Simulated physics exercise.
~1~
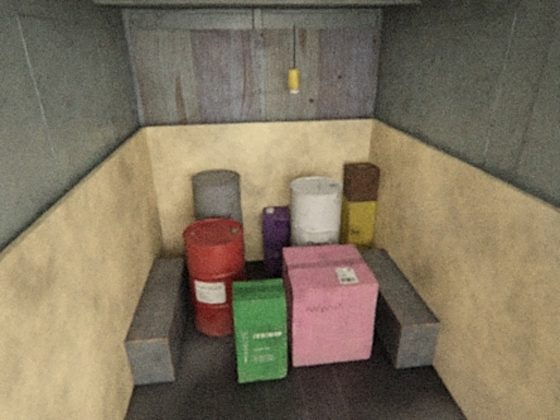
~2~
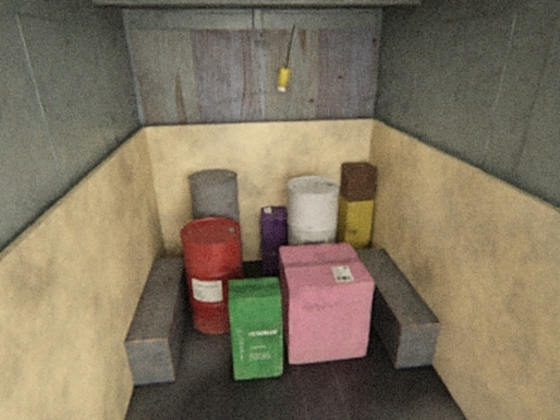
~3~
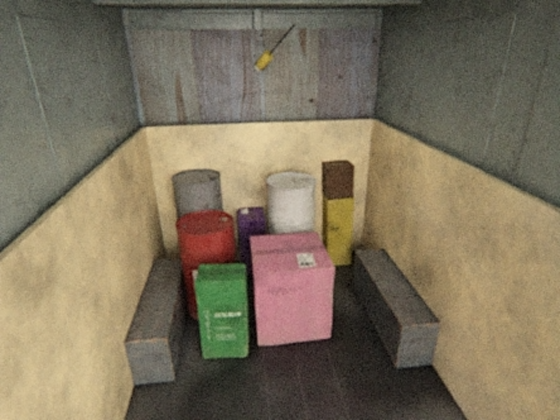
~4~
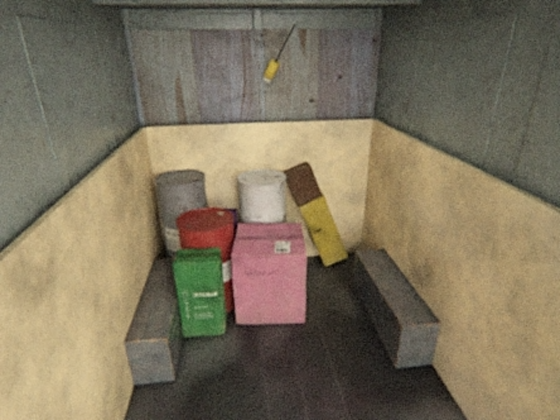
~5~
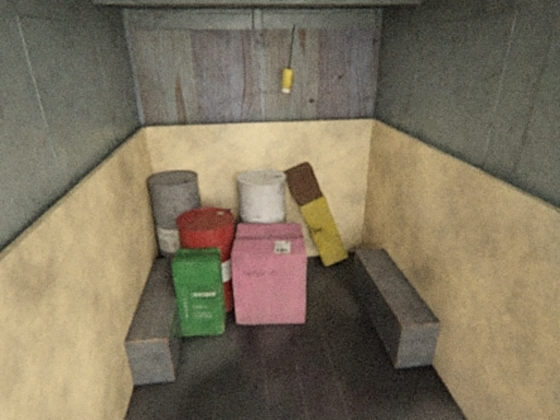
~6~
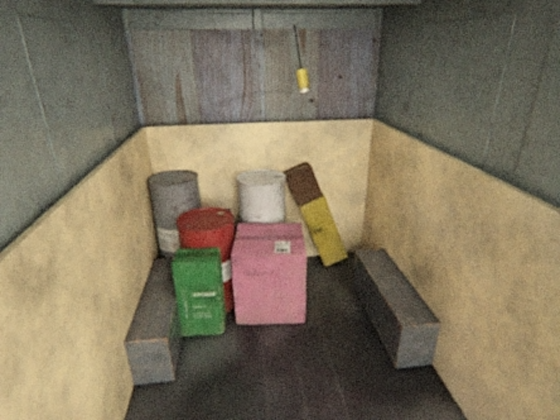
We see boxes and drums standing in a load bay beneath a swinging yellow lamp as they slide left and toward the front wall, ending clustered at the left, with the stacked brown and yellow boxes leaning together while the others remain upright.
